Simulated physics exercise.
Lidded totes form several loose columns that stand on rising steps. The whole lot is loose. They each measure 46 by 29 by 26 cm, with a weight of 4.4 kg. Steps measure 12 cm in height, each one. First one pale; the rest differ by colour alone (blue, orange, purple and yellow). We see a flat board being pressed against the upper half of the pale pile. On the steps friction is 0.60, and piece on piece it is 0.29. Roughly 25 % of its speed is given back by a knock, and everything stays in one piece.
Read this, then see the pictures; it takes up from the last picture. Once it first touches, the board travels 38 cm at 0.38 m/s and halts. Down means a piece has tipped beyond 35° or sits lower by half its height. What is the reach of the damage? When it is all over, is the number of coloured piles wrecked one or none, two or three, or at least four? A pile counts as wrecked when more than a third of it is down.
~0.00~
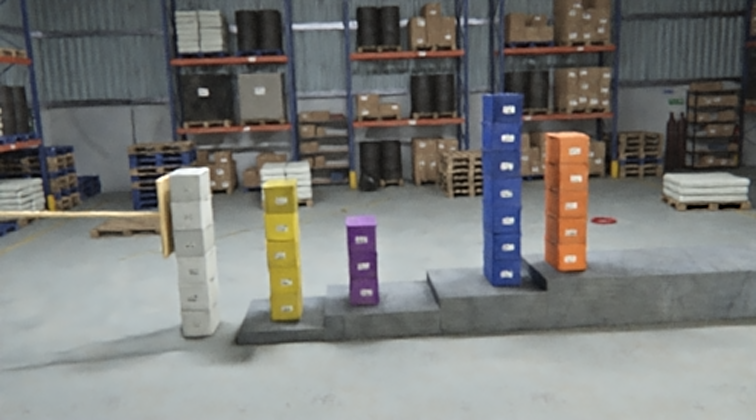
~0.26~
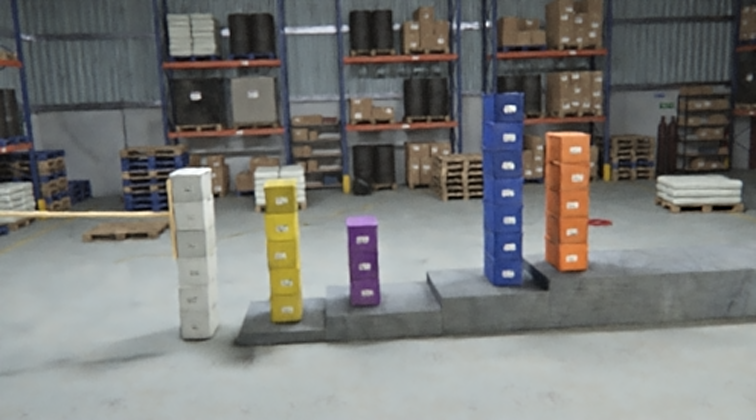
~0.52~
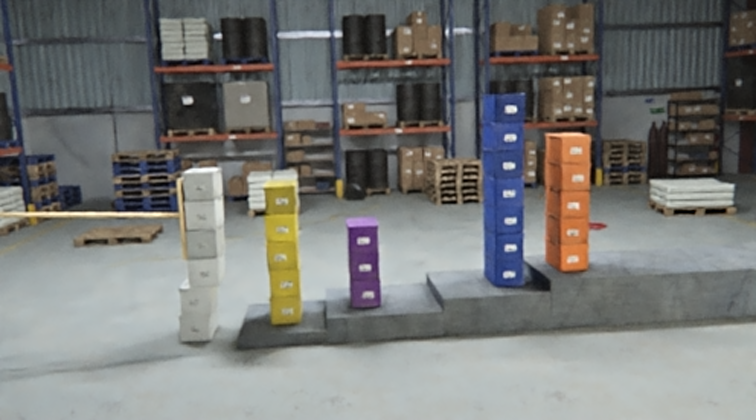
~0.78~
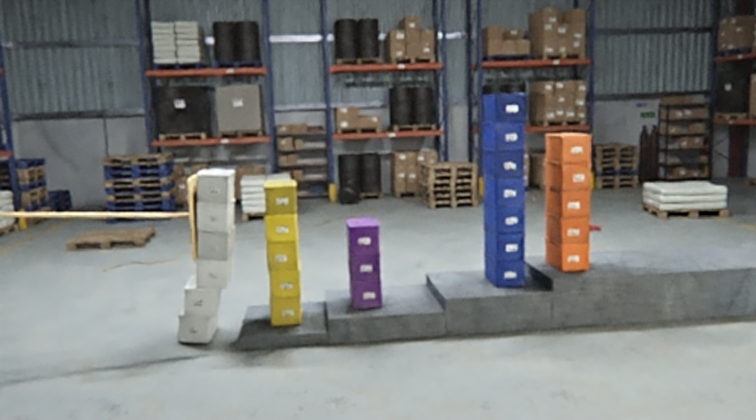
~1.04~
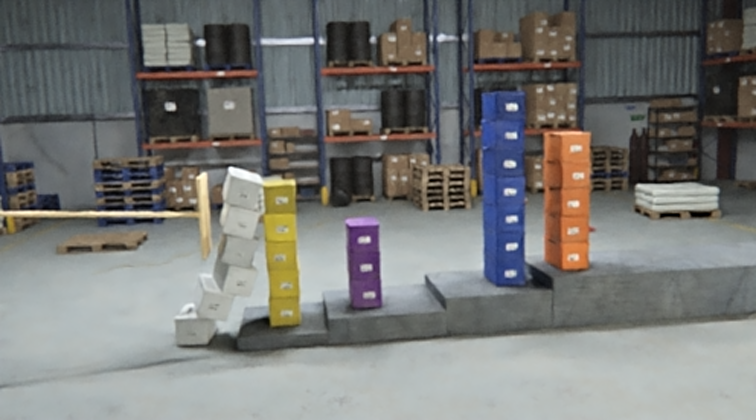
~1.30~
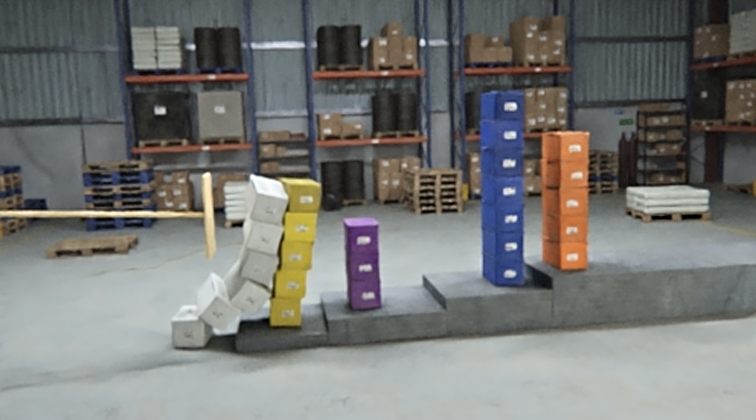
The wreck count is two or three.
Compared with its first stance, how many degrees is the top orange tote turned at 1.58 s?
0°.
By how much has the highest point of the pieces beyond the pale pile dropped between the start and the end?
By about 0 cm, start to end.
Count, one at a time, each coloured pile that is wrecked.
Count: 2.
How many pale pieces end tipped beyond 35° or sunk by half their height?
5.
Around 1.58 s, 5 of the pale pile down; none of the 20 other totes down, 6 disturbed; top yellow tote tipped 22°, 9 cm lower; top purple tote displaced 32 mm.
Around 2.10 s, 5 of the pale pile down; 8 of the 20 other totes down; top purple tote tipped 37°, 17 cm lower; top yellow tote tipped 37°, 31 cm lower.
Finally (3.1 s), 5 of the pale pile down; 8 of the 20 other totes down; top purple tote on its side; top yellow tote on its side. Wrecked, purple and yellow. Seen by the last camera, middles, top purple tote near (446, 268), top yellow tote near (473, 267).
